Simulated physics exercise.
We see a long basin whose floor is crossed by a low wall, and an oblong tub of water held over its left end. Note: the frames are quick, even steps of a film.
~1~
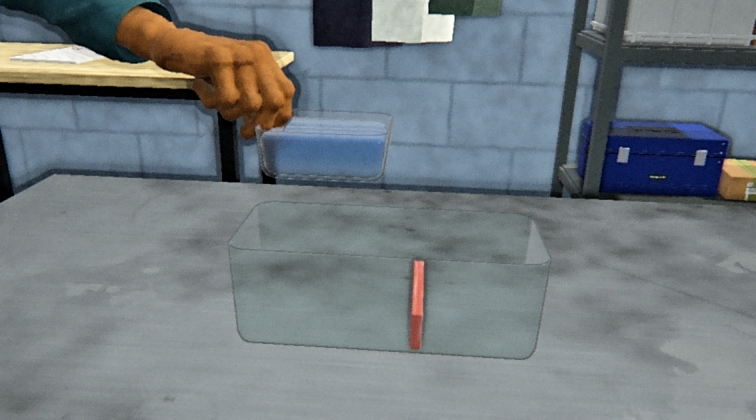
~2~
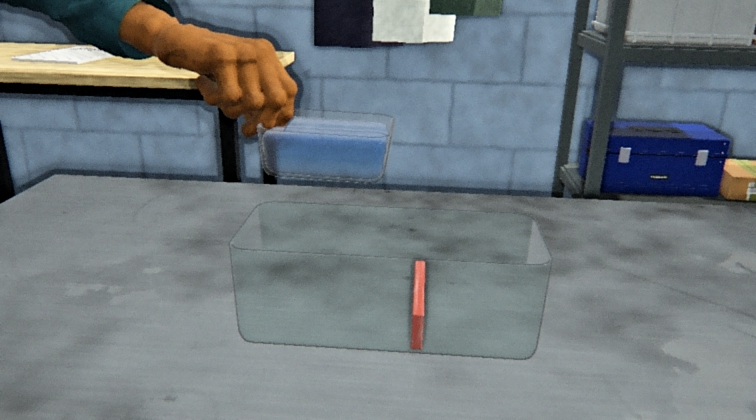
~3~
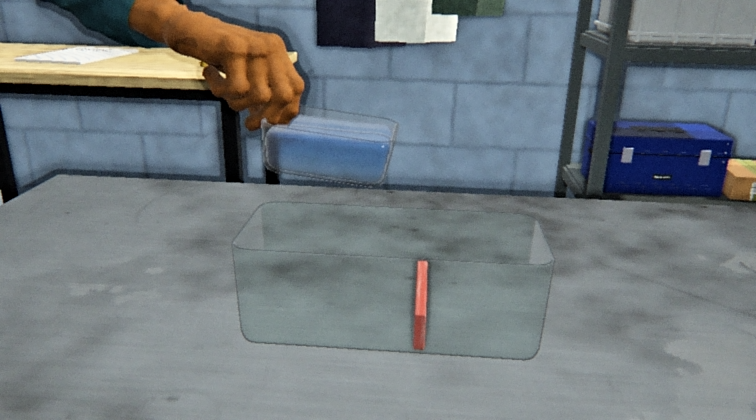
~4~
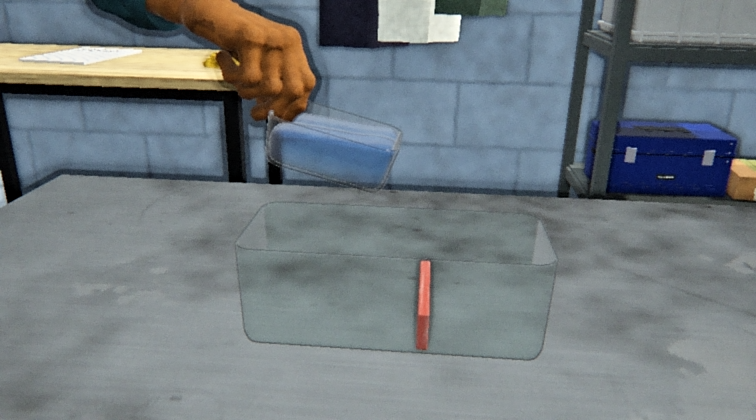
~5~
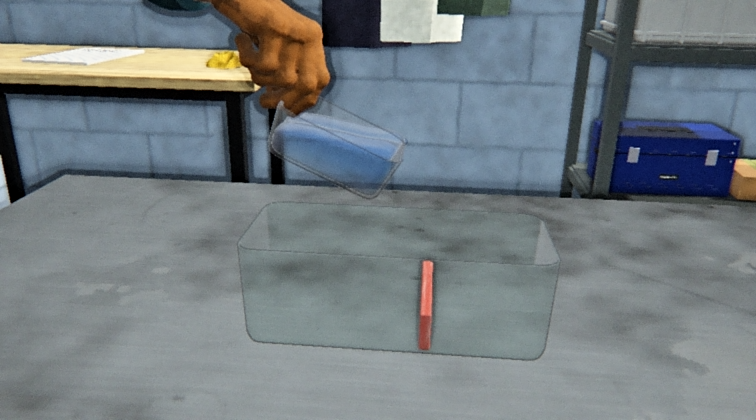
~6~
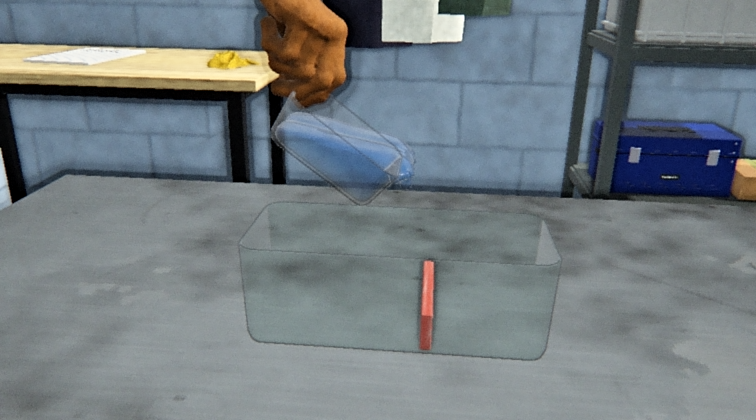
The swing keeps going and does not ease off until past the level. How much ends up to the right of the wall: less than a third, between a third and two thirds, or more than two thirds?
The share right of the wall is going to reach a third without passing two thirds.
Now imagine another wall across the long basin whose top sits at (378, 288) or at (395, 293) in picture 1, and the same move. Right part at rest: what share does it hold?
The first placement gives around 85 percent, the second 75 percent.
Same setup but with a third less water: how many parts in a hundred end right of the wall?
Roughly 40 in a hundred.
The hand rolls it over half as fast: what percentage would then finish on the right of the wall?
70 per cent or thereabouts.
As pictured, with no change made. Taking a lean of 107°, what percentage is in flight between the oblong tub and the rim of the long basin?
Around 5 in a hundred.
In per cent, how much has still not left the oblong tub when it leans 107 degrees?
Remaining fraction: Approx. 5 %.
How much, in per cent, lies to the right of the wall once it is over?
I'd say close to 60 per cent.
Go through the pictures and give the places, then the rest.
In the first frame, it leans 0°; its right rim is at (391, 126); the water meets the walls at (270, 126) and (389, 130); the long basin's rim runs from (243, 224) to (541, 239); the wall's top is at (418, 287).
In the second frame, it leans 2°; its right rim is at (392, 128); the water meets the walls at (271, 125) and (390, 131).
In the third frame, it leans 7°; its right rim is at (396, 134); the water meets the walls at (275, 122) and (393, 134).
In the fourth frame, it leans 14°; its right rim is at (400, 142); the water meets the walls at (280, 121) and (399, 137).
In the fifth frame, it leans 25°; its right rim is at (401, 154); the water meets the walls at (284, 121) and (398, 144); 4 per cent is over the edge.
In the sixth frame, it leans 37°; its right rim is at (399, 167); the water meets the walls at (284, 119) and (388, 146); 13 per cent is over the edge.
A moment on, the tilt is 107° and 3 per cent is still to pour, 31 is left of the wall and 59 right of it.
Next, the tilt is 119° and 0 per cent is still to pour, 37 is left of the wall and 56 right of it.
Then the tilt is 119° and 0 per cent is still to pour, 39 is left of the wall and 58 right of it.
Later the tilt is 119° and 0 per cent is still to pour, 40 is left of the wall and 58 right of it.
At rest 40 per cent lies left of the wall, 58 right of it and 3 outside.
